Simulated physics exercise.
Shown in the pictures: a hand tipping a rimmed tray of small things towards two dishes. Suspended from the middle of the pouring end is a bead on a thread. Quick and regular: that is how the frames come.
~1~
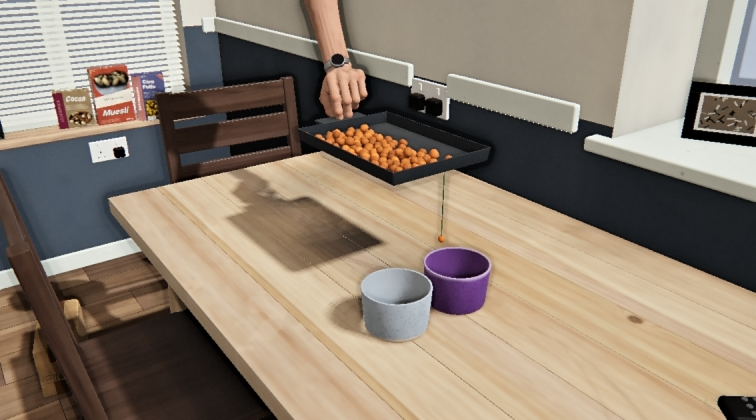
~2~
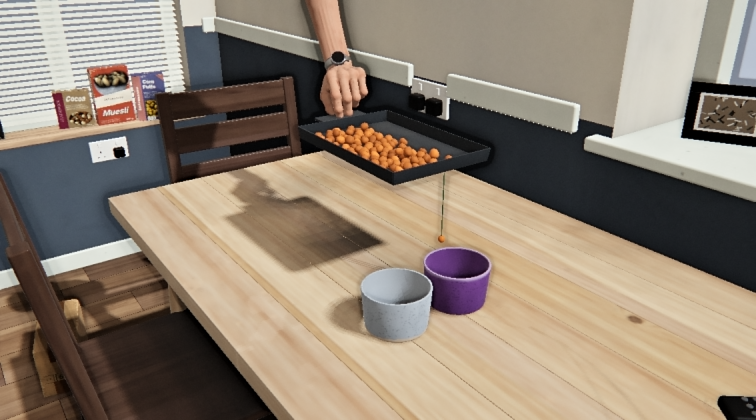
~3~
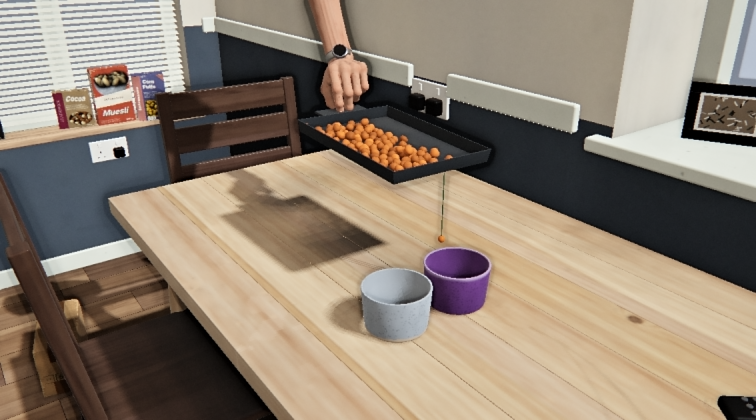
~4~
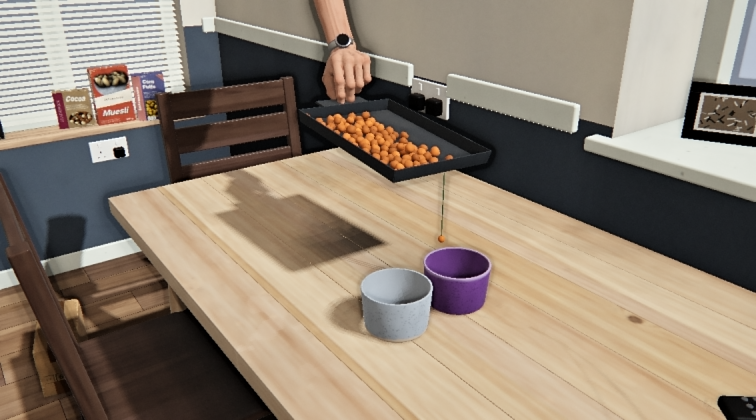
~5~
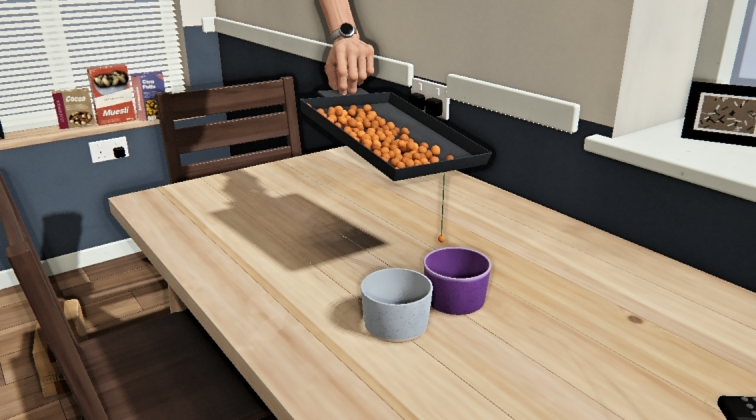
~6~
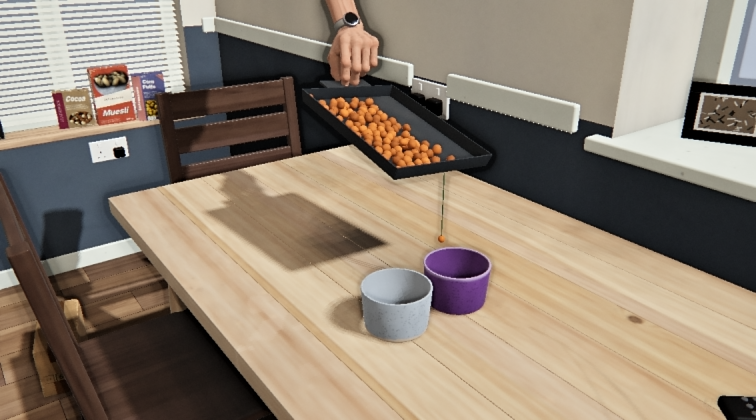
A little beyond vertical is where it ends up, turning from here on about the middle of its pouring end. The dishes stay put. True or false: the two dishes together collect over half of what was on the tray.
False, they collect less than half.
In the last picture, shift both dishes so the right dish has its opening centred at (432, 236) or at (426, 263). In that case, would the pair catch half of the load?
For the earlier try a smaller portion is kept, for the later one a smaller portion.
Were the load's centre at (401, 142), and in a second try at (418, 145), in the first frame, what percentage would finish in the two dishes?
You'd get about 10 per cent first and about 20 per cent second.
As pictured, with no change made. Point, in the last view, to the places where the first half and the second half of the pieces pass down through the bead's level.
Close to (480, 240), then close to (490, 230).
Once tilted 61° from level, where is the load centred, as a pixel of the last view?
I'd put the middle of the pieces at roughly (445, 136).
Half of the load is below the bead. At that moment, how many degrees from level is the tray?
Around 110° of tilt.
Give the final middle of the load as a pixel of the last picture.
Near (492, 280).
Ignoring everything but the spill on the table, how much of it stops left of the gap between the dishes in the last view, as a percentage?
About 0 per cent.
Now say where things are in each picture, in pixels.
In the first frame, corners of the pouring end at (394, 172) and (488, 147), level; middle of the load at (377, 149), coated peanuts; left dish at (418, 318); right dish at (479, 291); bead on its thread at (441, 239).
In the second frame, corners of the pouring end at (394, 172) and (488, 148), level; middle of the load at (377, 148).
In the third frame, corners of the pouring end at (394, 171) and (488, 149), tipped barely, lowest at the right corner; middle of the load at (378, 144).
In the fourth frame, corners of the pouring end at (395, 169) and (489, 150), tipped a little, lowest at the right corner; middle of the load at (378, 140).
In the fifth frame, corners of the pouring end at (396, 168) and (489, 152), tipped a little, lowest at the right corner; middle of the load at (379, 135).
In the sixth frame, corners of the pouring end at (398, 167) and (490, 154), tipped clearly, lowest at the right corner; middle of the load at (381, 130); left dish at (418, 318); right dish at (479, 291).
Soon, tray tipped steeply; nearly all on the tray; a stray few in the air.
A while on, tray tipped past a quarter turn; most on the tray; a small part outside both; a stray few in the air.
Towards the end, tray tipped past a quarter turn; about a quarter in the right dish; most outside both.
Finally, tray tipped past a quarter turn; none in the left dish; about a quarter in the right dish; most outside both.
